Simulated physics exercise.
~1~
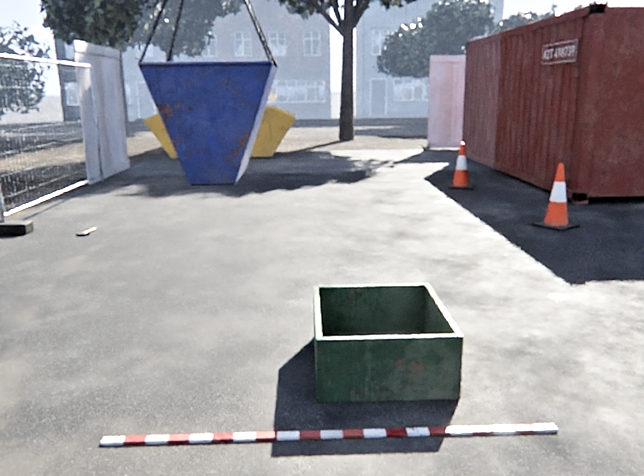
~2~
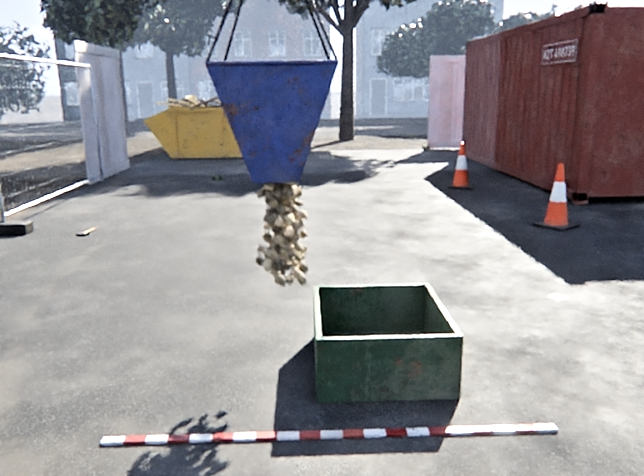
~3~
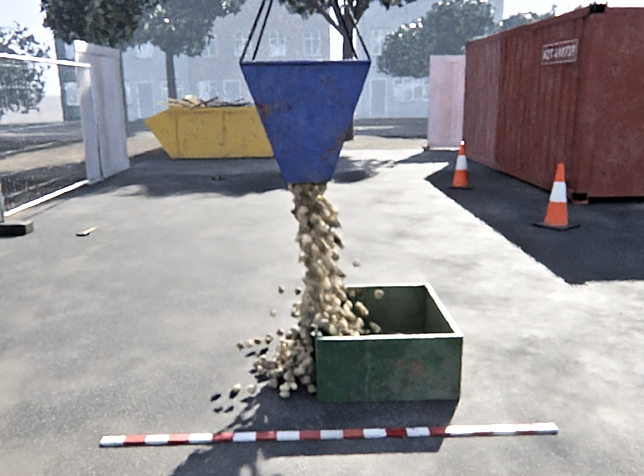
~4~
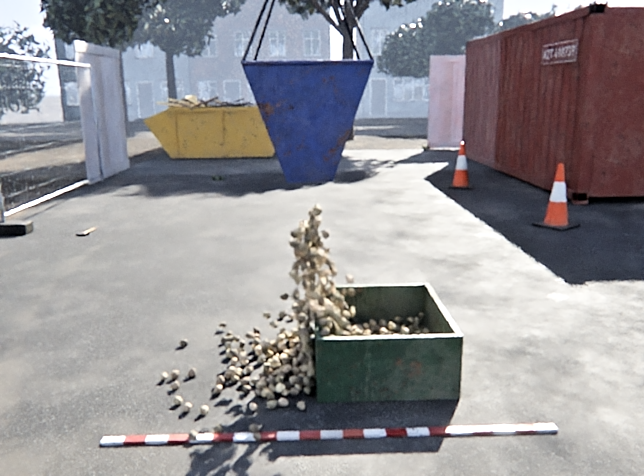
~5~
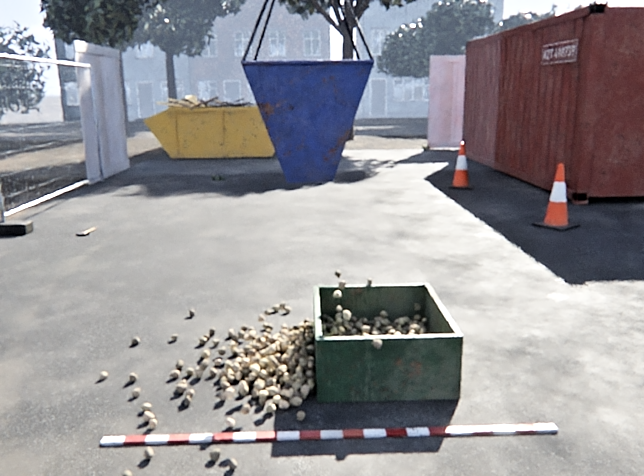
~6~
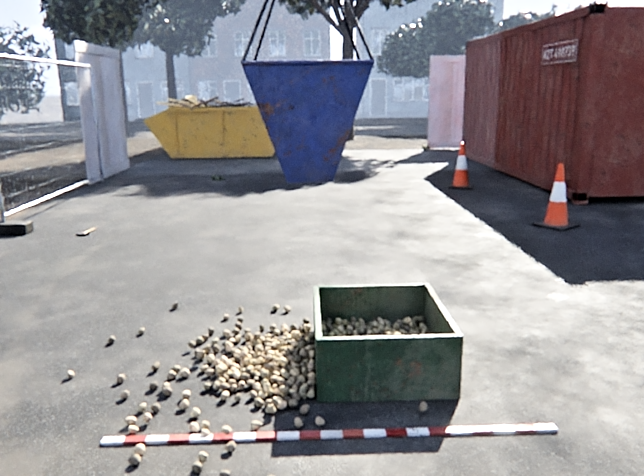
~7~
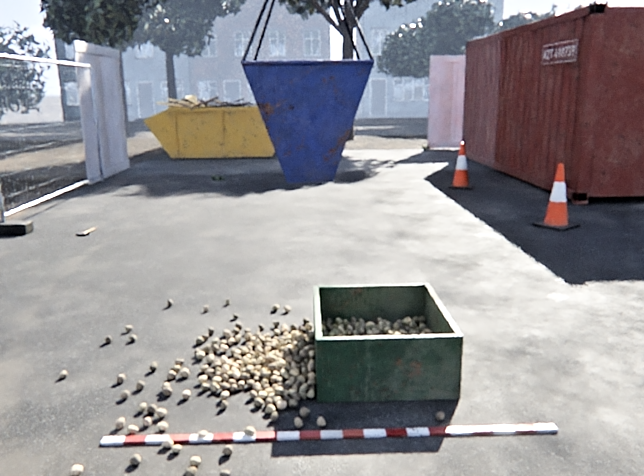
A blue skip hanging from cables moved right across a paved yard, pouring pale round stones from its bottom before stopping; some landed in the green bin, while the rest piled up on its left, with a few rolling past the red-and-white striped staff.
